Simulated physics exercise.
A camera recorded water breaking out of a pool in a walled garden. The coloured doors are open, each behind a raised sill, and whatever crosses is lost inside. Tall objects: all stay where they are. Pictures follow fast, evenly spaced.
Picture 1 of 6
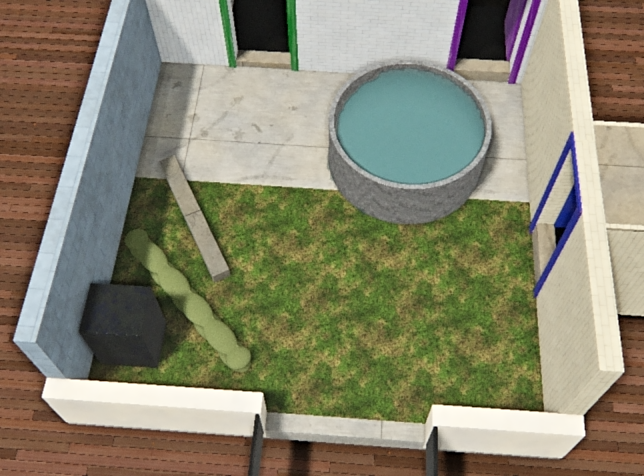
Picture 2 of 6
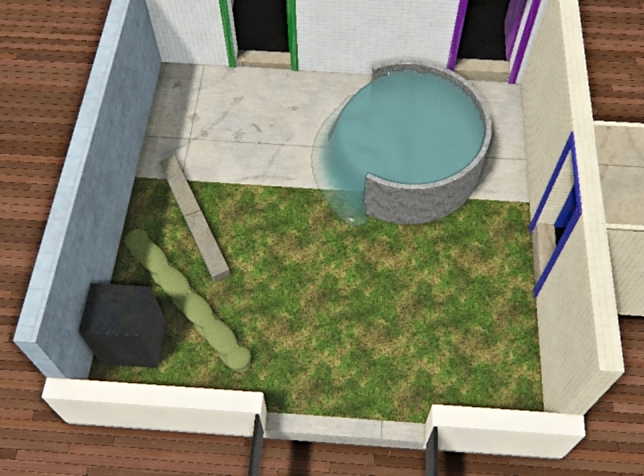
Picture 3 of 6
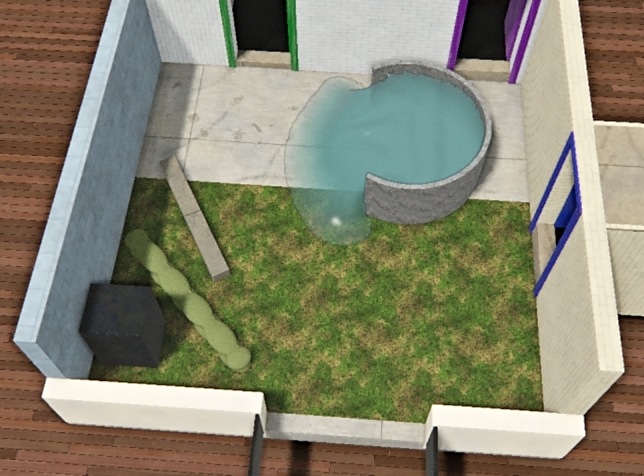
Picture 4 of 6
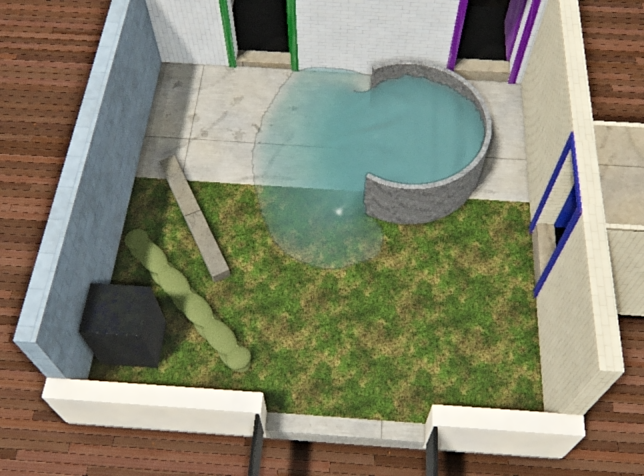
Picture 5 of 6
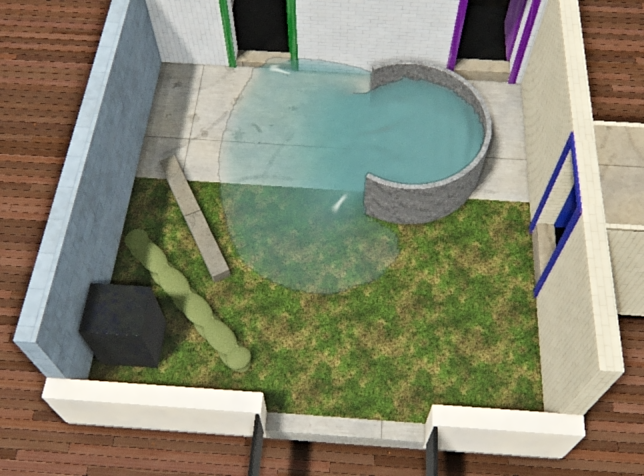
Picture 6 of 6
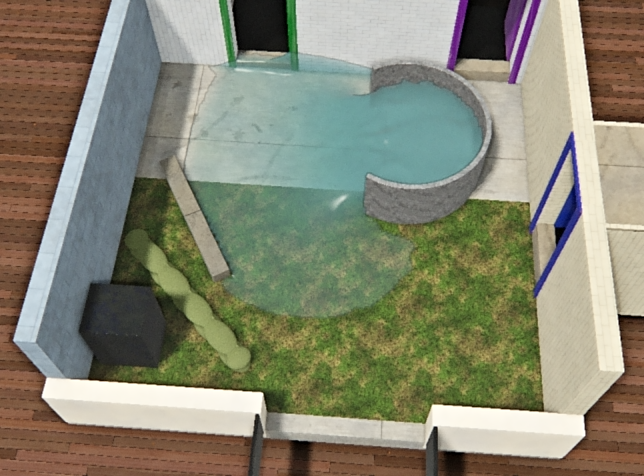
We see a walled garden with a round stone tank of still water; then the tank's left side is open, and water pours out, spreading leftward and toward the viewer across paving and grass, reaching a low slanted bar.
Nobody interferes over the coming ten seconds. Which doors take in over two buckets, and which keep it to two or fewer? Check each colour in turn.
The green door takes in over two; the purple door keeps it to two or fewer; the blue door keeps it to two or fewer.
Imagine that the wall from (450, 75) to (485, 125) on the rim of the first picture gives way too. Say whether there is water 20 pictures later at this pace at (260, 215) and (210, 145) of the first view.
Point one not reached; point two reached.
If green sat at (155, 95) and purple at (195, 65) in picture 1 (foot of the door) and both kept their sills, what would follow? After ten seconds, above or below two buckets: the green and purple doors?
Green door: Over the limit; purple door: Over the limit.
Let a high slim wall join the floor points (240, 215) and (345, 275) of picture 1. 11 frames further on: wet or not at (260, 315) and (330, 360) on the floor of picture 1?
Going in the order asked: Parched, parched.
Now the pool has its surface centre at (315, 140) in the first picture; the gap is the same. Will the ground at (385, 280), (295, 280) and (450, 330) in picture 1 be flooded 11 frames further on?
Result: Spared; inundated; spared.
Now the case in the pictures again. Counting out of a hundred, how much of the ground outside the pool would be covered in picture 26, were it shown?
Around 70 in a hundred.
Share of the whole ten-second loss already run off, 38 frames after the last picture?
My reading is near 55 per cent.
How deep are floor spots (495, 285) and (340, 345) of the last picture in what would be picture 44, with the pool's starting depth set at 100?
Respectively about 6 and 10 per cent.
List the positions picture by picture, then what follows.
In the first picture, still water in the round tank at (409, 125).
In the second picture, water pours out at (334, 145) and has run to (359, 222).
In the third picture, the front is at (350, 239), out from the gap at (334, 146).
In the fourth picture, water pours out at (334, 148) and has run to (344, 261).
In the fifth picture, the front is at (295, 285), out from the gap at (334, 149).
In the sixth picture, water pours out at (334, 149) and has run to (275, 307).
A moment on, water covers 50 % of the floor; the green door under two buckets in, the purple door not reached, the blue door not reached.
Next, water covers 55 % of the floor; the green door over two buckets in, the purple door wet at the sill, nothing in, the blue door not reached.
Then, water covers 70 % of the floor; the green door far over two buckets in, the purple door wet at the sill, nothing in, the blue door not reached.
Later, water covers 95 % of the floor; the green door far over two buckets in, the purple door wet at the sill, nothing in, the blue door wet at the sill, nothing in.
In the end, water covers 95 % of the floor; the green door far over two buckets in, the purple door wet at the sill, nothing in, the blue door wet at the sill, nothing in.
